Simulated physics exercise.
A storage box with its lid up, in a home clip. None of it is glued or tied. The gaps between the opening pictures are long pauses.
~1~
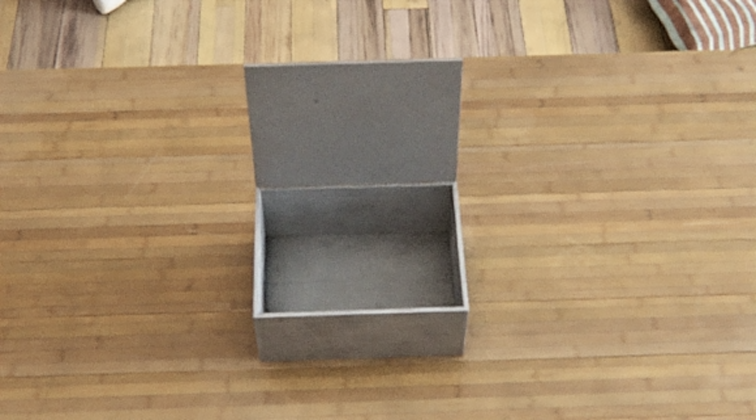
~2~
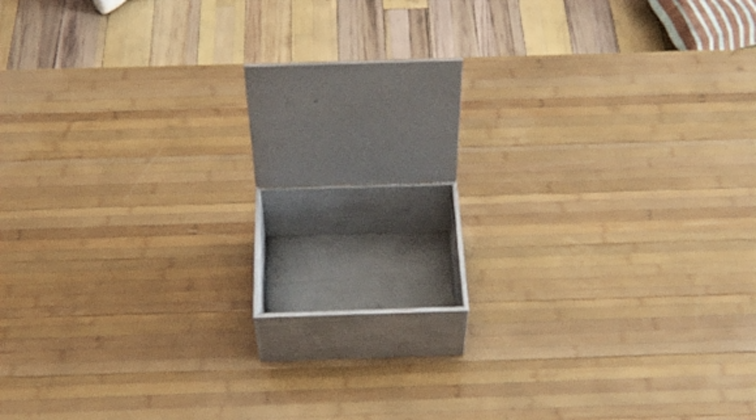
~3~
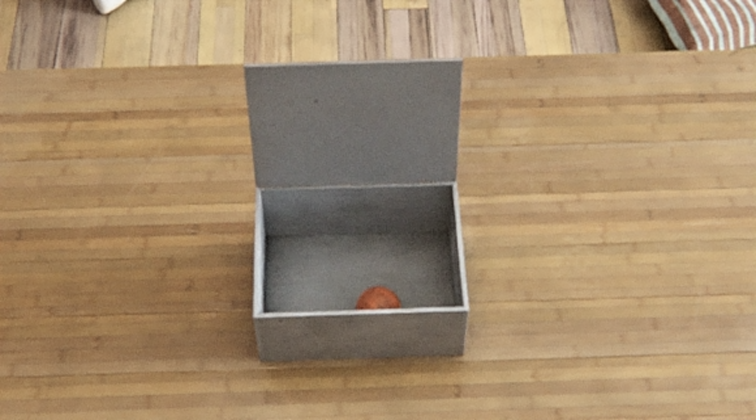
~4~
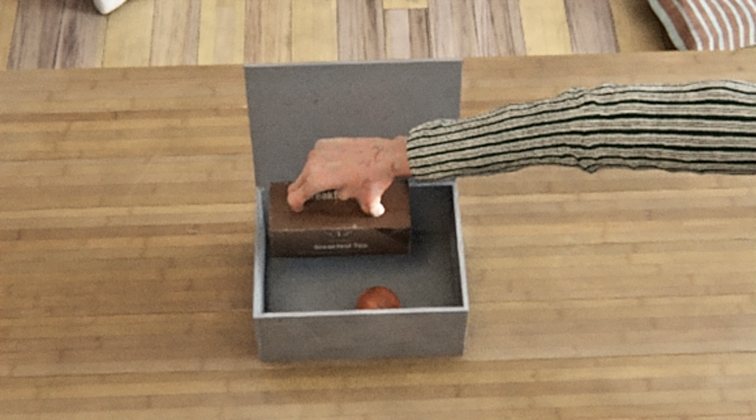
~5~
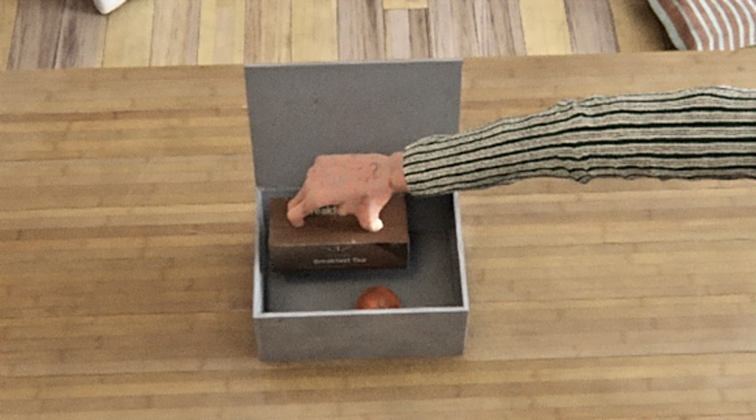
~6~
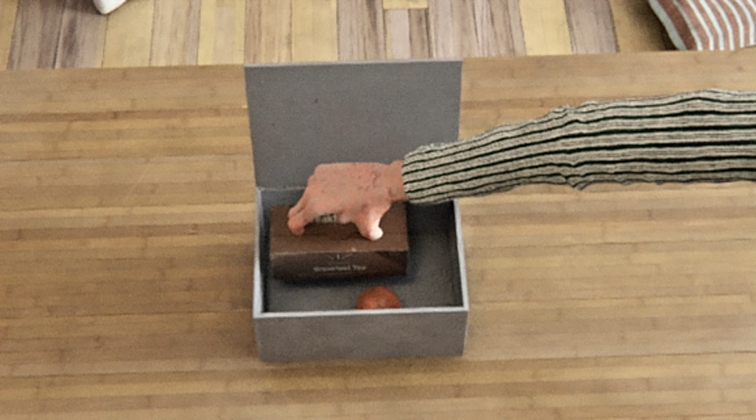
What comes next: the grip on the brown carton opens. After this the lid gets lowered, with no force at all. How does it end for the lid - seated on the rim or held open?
For the lid it ends seated on the rim.
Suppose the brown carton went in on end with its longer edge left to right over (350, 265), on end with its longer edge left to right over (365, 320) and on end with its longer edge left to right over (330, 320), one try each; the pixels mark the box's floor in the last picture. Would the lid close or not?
So: First open, second shut tight, third open.
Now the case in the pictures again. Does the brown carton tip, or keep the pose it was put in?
Looking at the last picture, the brown carton is left as set.
Then, 0.40 s later than the last frame, brown carton moved a little near (343, 268).
Then, 1.60 s later than the last frame, lid 60° above the rim; brown carton moved a little near (343, 269).
Then, 2.10 s later than the last frame, lid 24° above the rim; brown carton moved a little near (343, 269).
When it is over, lid shut; moved from the start, brown carton; orange ball as before. End places, in pixels of the last picture, brown carton near (343, 269).
